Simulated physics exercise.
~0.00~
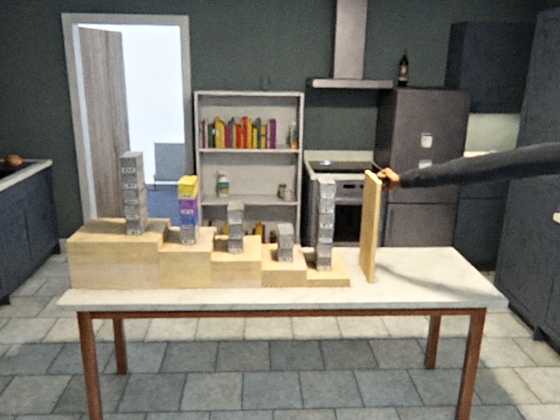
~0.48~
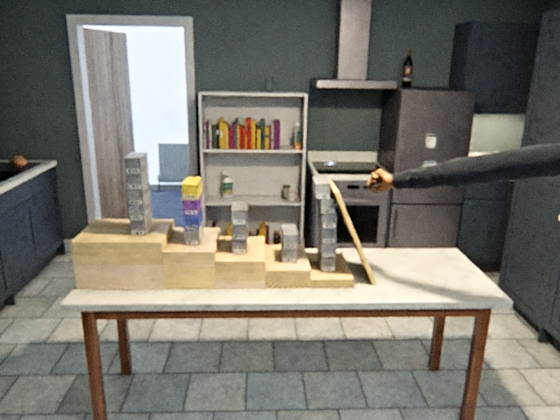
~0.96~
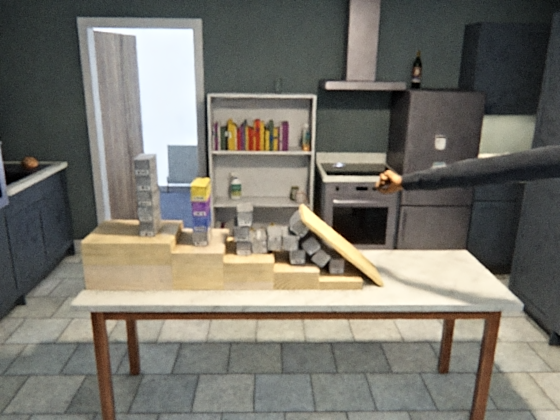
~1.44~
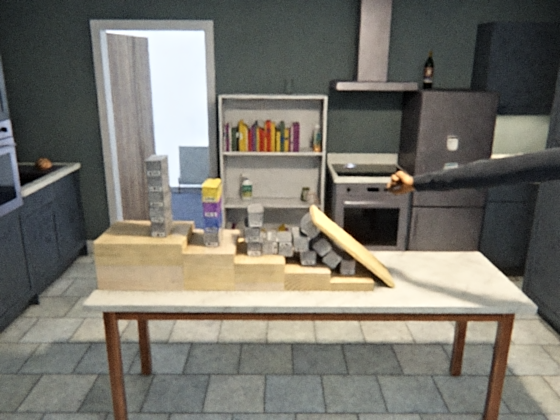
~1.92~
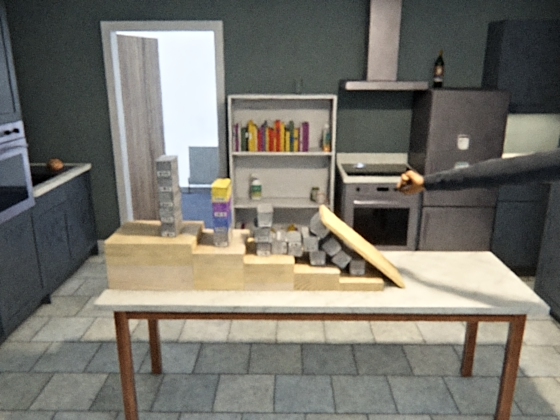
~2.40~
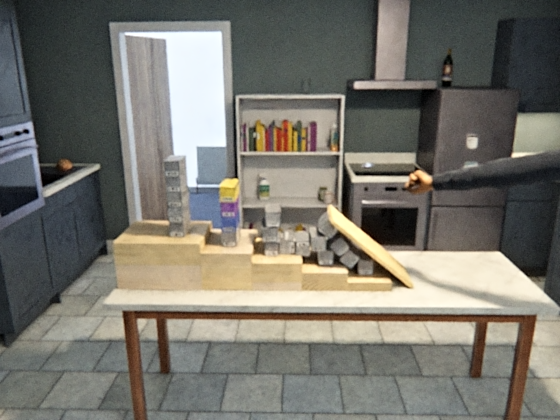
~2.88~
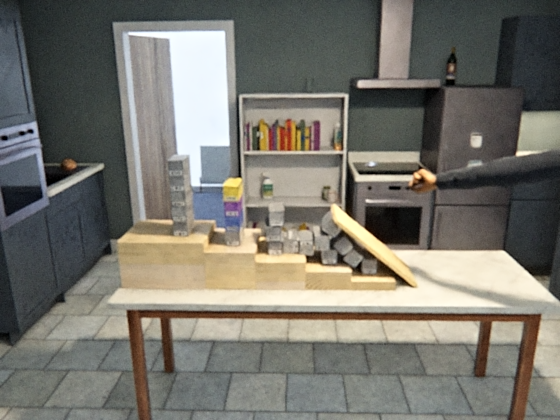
The video shows a hand tipping an upright board leftward into stacks of gray packets on stepped blocks atop a kitchen table. The nearest stacks collapse and the board rests leaning on the fallen packets, while the stack with yellow and purple packets and the leftmost tall stack stay standing.
